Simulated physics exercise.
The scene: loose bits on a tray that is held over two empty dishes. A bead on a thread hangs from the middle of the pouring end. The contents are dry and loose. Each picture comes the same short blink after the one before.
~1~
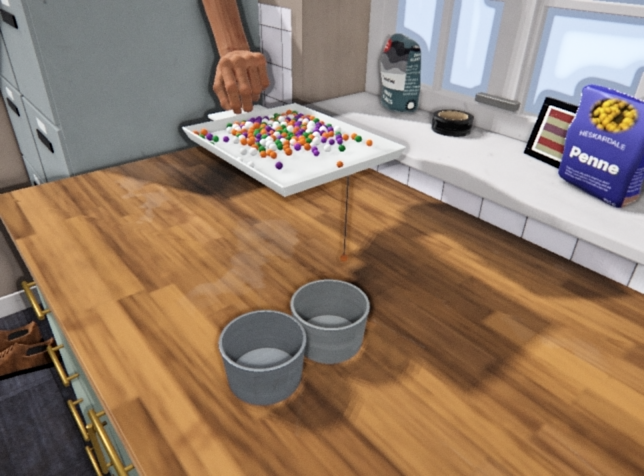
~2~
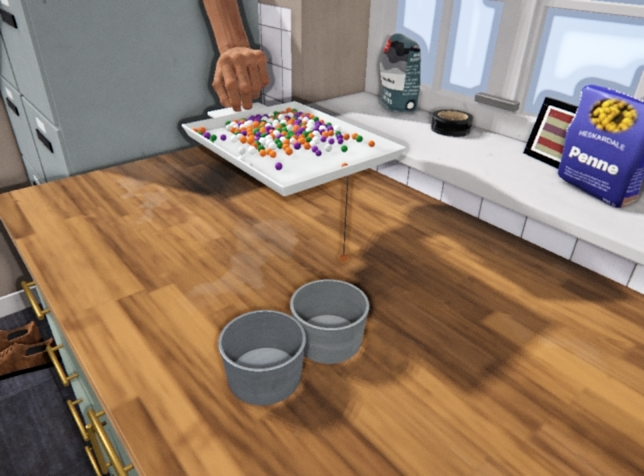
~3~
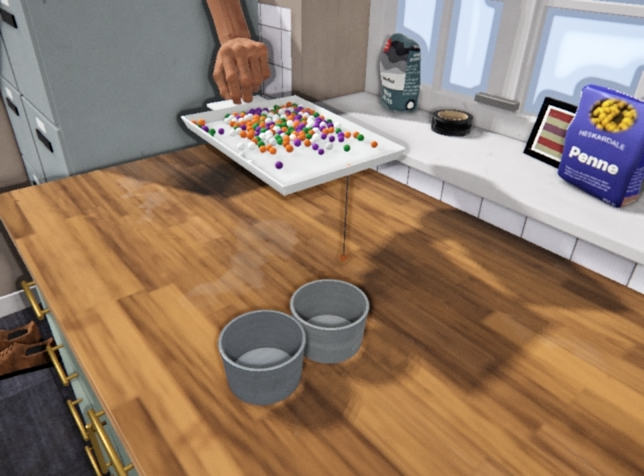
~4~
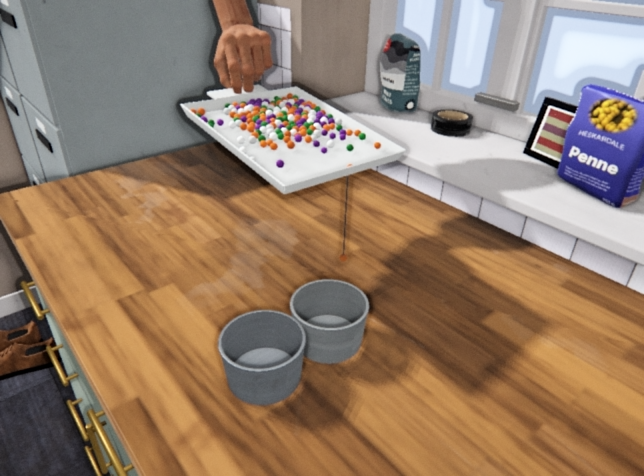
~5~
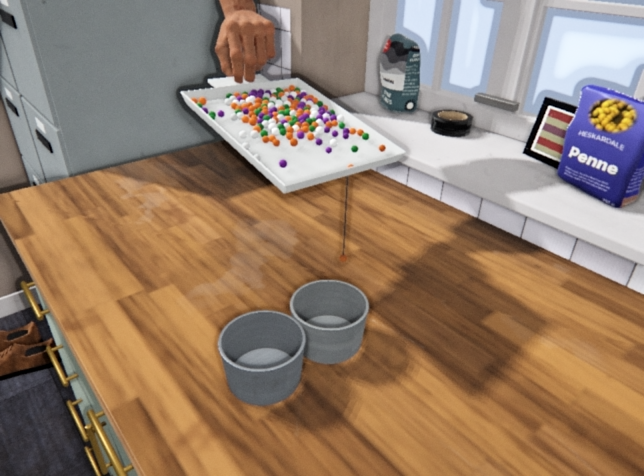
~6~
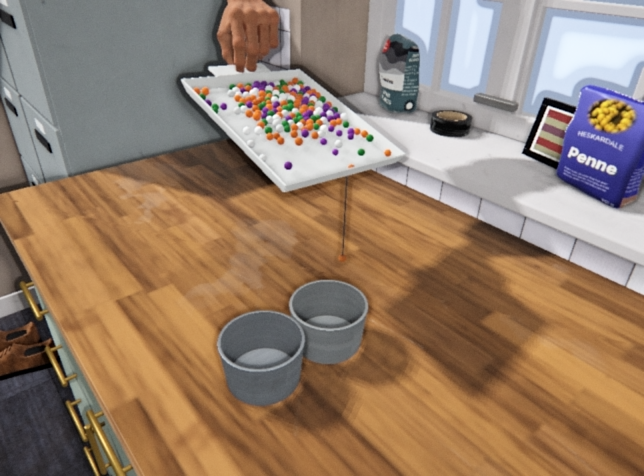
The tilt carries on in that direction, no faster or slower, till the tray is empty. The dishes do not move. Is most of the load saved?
In the dishes lies under half of it.
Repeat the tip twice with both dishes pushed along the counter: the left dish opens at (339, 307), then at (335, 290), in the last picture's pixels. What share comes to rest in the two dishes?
About 60 and 60 per cent.
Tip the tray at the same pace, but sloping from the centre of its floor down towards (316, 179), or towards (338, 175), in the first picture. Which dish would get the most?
At the first place the right-hand dish, at the second the right-hand dish.
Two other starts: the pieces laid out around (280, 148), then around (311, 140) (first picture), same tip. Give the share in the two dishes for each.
Near 10 % and 10 %.
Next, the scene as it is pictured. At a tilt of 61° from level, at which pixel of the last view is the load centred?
Around (394, 236).
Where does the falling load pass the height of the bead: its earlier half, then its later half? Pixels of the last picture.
Early half (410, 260), late half (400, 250).
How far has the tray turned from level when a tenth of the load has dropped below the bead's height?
Near 50 degrees.
Soon after the last picture, tray tipped steeply; about a third on the tray; a stray few in the right dish; about a third outside both; about a quarter in the air.
A little later, tray tipped right over; a small part in the right dish; nearly all outside both.
Later still, tray tipped past a quarter turn; a small part in the right dish; nearly all outside both.
By the end, tray tipped past a quarter turn; none in the left dish; a small part in the right dish; nearly all outside both.
